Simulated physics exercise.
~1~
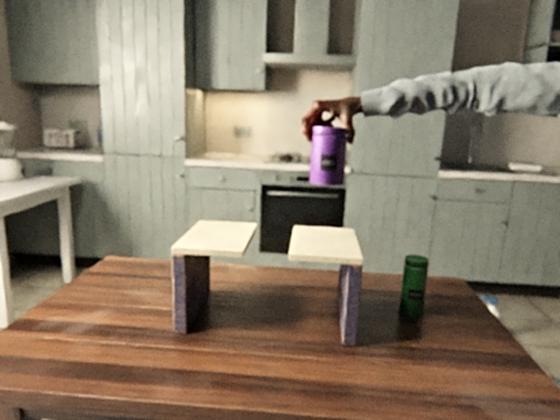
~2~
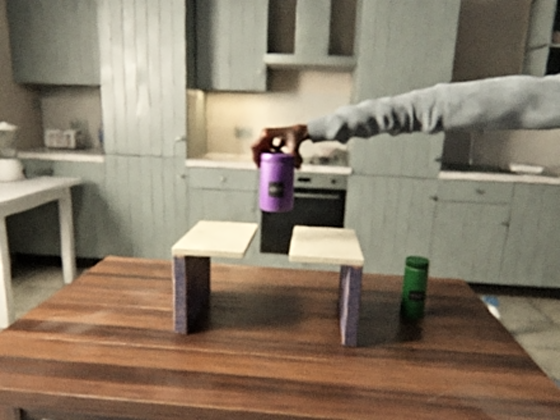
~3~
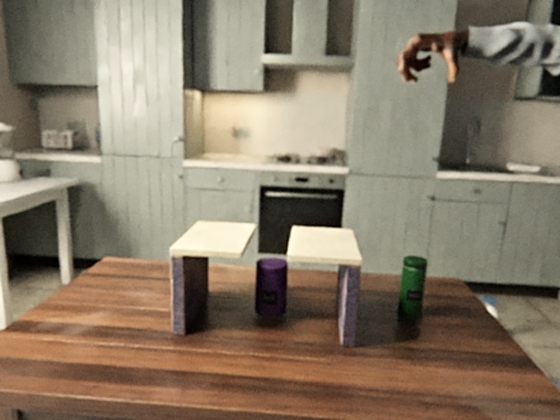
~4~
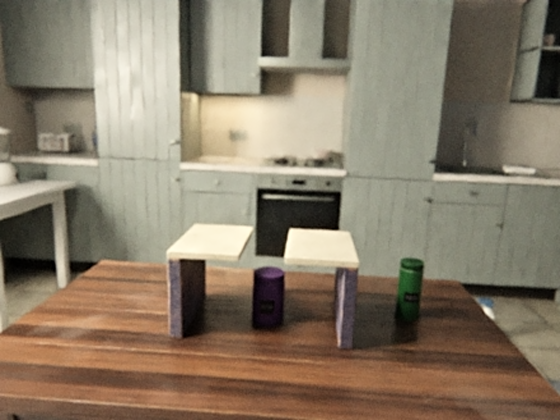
Purple jar held above a gapped stand, moving left, then dropping through to rest upright on the table beside a green jar.
